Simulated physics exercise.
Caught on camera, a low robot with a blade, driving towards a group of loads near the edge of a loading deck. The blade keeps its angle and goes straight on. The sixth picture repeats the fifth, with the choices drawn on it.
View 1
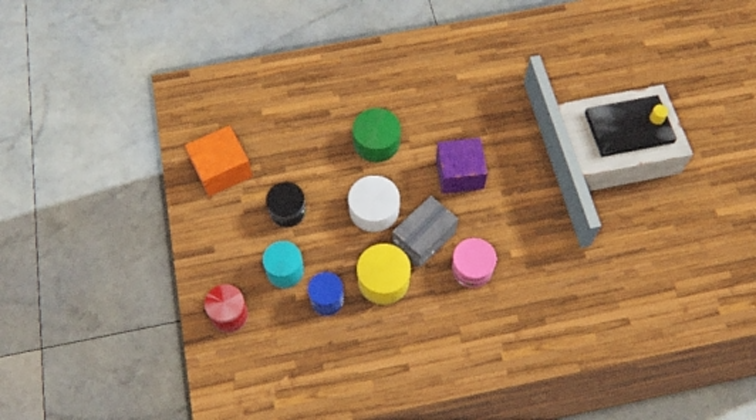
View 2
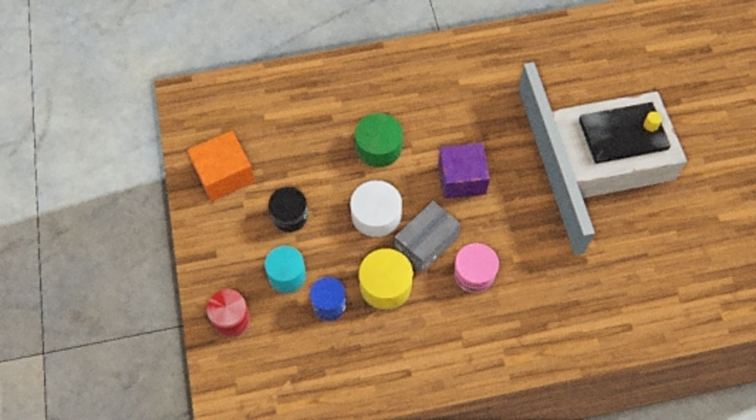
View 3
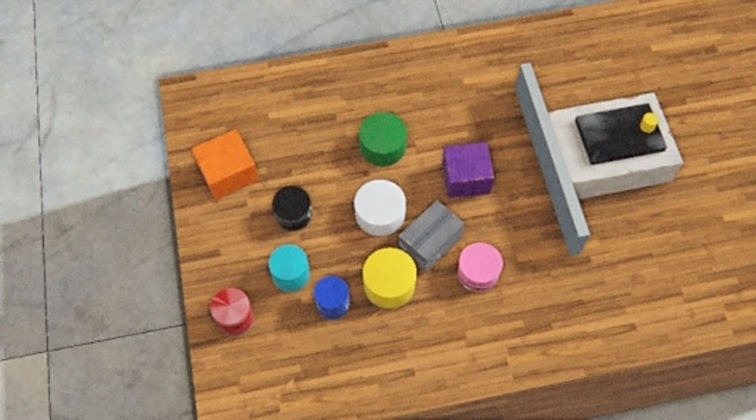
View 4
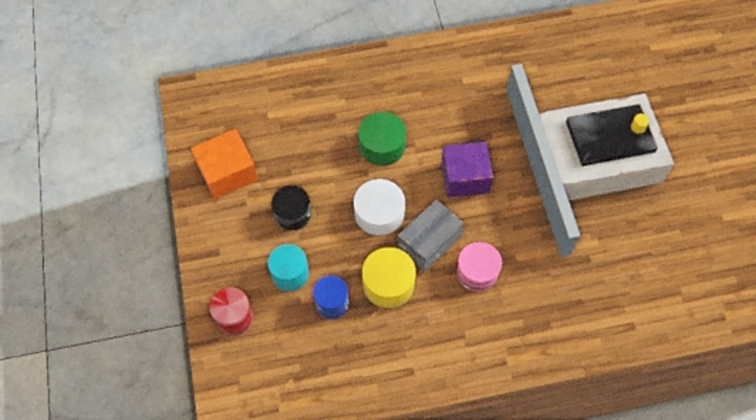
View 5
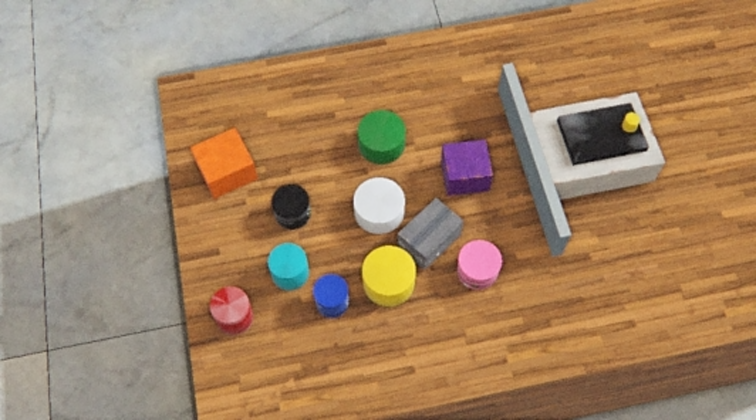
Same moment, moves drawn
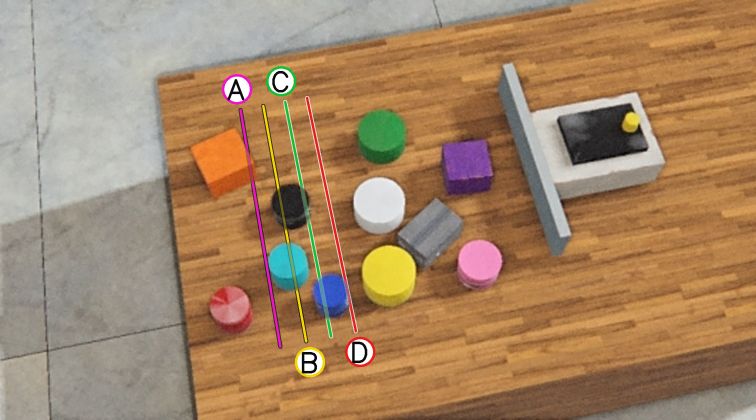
A wooden loading deck with grey paving along its left and upper sides is seen from high above, at a slight tilt. Coloured pails, canisters and boxes cluster left of centre, orange at upper left, red at lower left, purple and pink nearest a low pale robot with a grey blade. The robot creeps a short way left towards them while they stay put, the camera shifting very slightly.
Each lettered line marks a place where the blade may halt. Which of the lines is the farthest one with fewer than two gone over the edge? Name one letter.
Line A.
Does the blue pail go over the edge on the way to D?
No.
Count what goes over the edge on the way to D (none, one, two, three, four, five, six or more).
In all, none.
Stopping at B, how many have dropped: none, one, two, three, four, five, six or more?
The count is none.
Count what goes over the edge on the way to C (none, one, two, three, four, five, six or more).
The count is none.
On the copy, A at (259, 221); B at (283, 216); C at (307, 211); D at (330, 207).
On A. First, robot (500, 152); pink pail (434, 274); yellow canister (381, 281).
Then, robot (401, 171); blue pail (256, 337); black pail (241, 201).
Finally, robot (323, 186); black pail (183, 199); turquoise canister (195, 298); none fallen.
By contrast, B is within the limit but short; C is within the limit but short; D is within the limit but short.
